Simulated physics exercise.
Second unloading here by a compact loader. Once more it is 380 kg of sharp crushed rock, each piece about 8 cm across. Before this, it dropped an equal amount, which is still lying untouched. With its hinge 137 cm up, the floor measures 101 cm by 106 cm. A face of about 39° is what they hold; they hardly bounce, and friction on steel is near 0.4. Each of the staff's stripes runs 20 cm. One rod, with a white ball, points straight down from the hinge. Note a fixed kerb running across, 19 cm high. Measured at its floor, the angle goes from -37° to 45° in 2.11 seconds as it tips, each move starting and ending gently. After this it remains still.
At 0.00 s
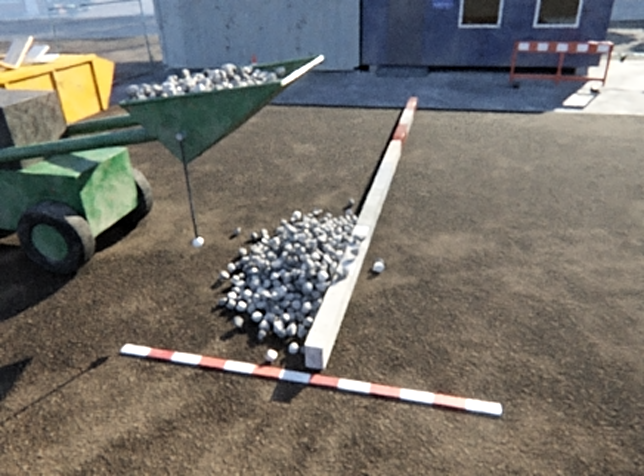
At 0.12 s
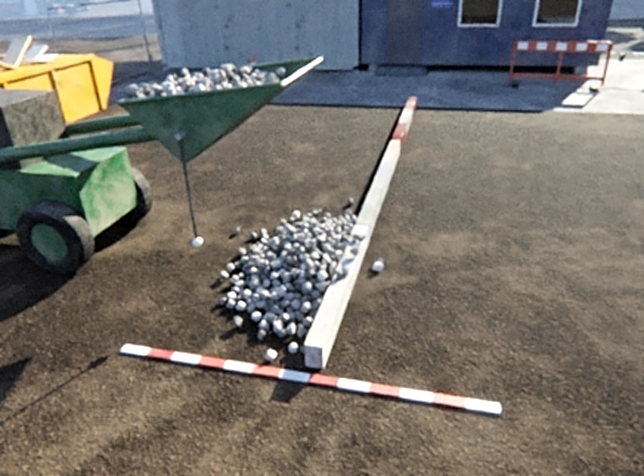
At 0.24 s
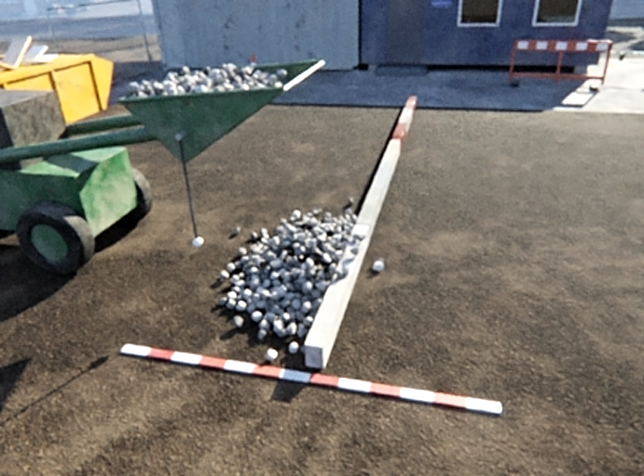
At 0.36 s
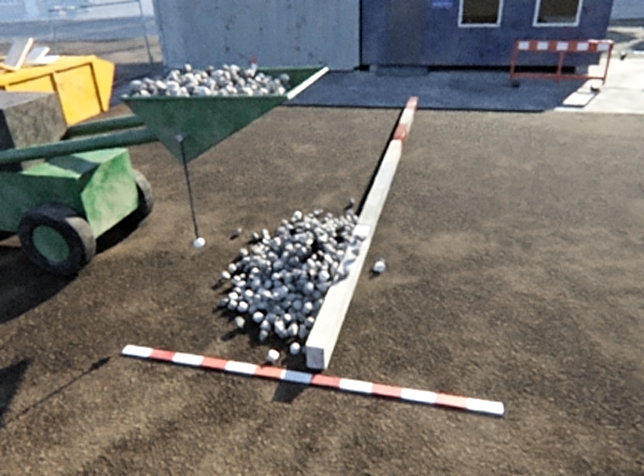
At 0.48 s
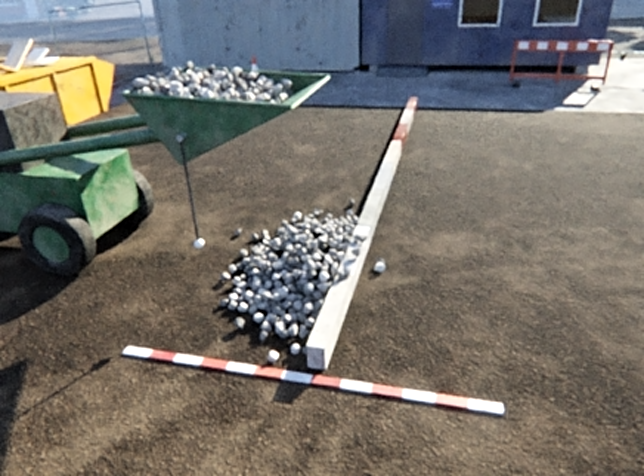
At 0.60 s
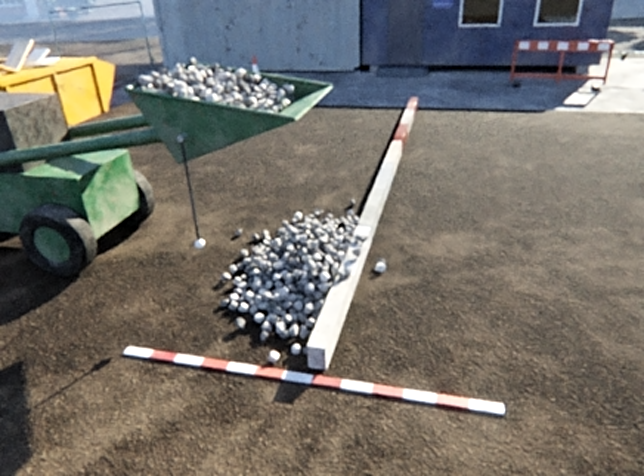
At the start, a green loader on the left holds a bucket of pale stones tilted back, its front edge raised, beside a heap lying against a long kerb. The bucket slowly tips forward, its front edge lowering and the stones shifting slightly inside, while the heap on the ground stays still.
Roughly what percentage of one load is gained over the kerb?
Roughly 23 per cent.
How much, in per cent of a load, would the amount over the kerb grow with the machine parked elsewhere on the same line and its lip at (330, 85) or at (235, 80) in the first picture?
Case one about 75 %, case two about 0 %.
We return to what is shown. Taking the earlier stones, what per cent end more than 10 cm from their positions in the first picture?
Near 5 per cent, I reckon.
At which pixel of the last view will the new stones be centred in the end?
Middle: Approx. (323, 251) px.
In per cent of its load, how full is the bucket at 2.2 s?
Close to 25 per cent of the load.
After 1.6 s the floor is at 32°; in per cent of one load, 100 in the bucket, 100 on this side of the kerb; the foremost stones are at (360, 256).
After 2.2 s the floor is at 45°; in per cent of one load, 26 in the bucket, 172 on this side of the kerb, 2 over the kerb; the foremost stones are at (371, 264).
After 2.6 s the floor is at 45°; in per cent of one load, 0 in the bucket, 183 on this side of the kerb, 17 over the kerb; the foremost stones are at (425, 282).
After 5.2 s the floor is at 45°; in per cent of one load, 0 in the bucket, 177 on this side of the kerb, 23 over the kerb; the foremost stones are at (476, 287). Net gain over the kerb, 23.
